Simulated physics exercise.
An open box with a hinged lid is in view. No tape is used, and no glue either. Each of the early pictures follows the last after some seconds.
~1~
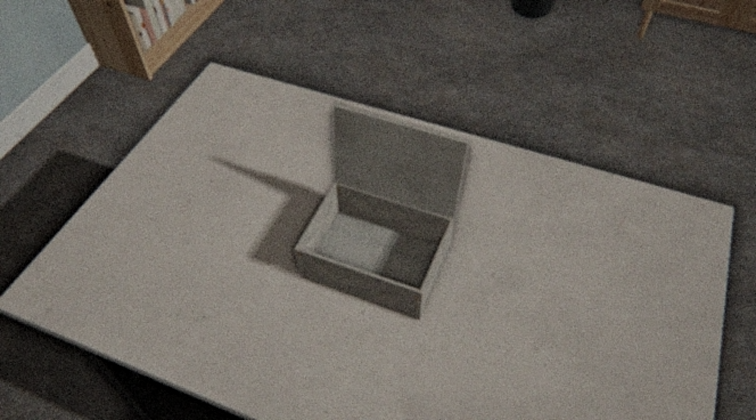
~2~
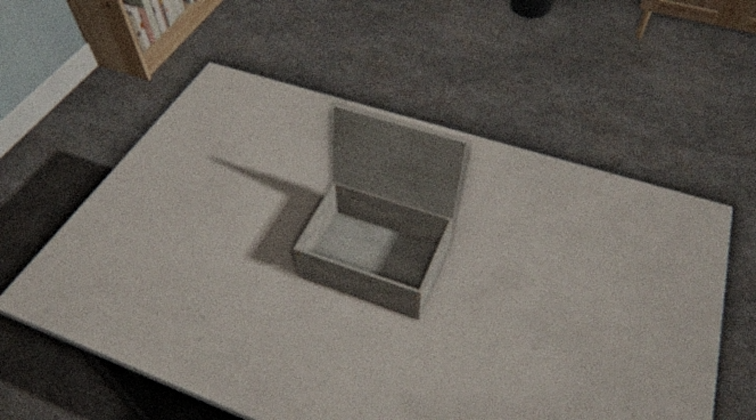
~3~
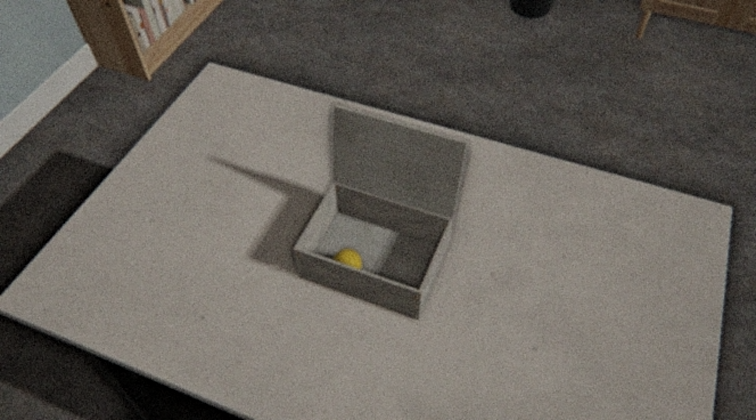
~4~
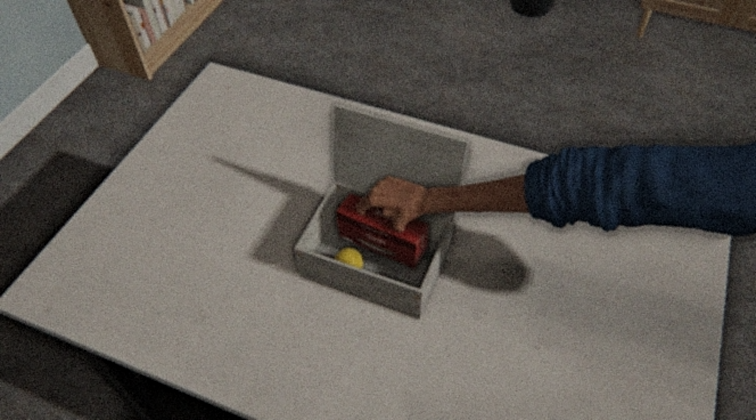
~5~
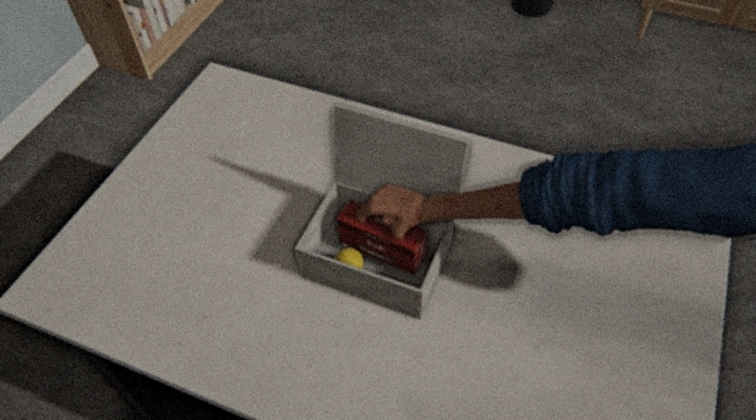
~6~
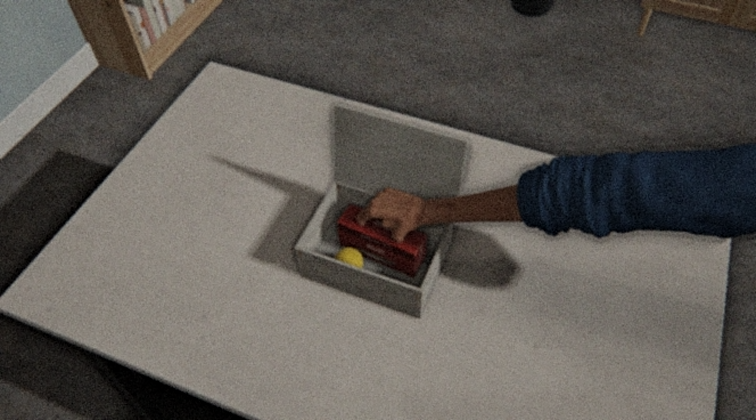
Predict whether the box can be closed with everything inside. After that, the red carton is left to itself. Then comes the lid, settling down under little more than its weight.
The box can be closed.
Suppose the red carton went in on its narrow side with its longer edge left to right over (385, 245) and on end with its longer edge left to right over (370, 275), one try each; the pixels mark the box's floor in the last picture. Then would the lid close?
Try 1: Lid shut; try 2: Lid shut.
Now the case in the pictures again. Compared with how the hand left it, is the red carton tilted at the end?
As it turns out, it keeps its original angle.
Then, 1.20 s on from there, lid starting down.
Then, 1.60 s on from there, lid 60° above the rim.
Then, 1.80 s on from there, lid 32° above the rim.
Then, 2.00 s on from there, lid shut.
In the end, lid shut; both unmoved. At the end, from the last picture's camera, red carton near (382, 241).
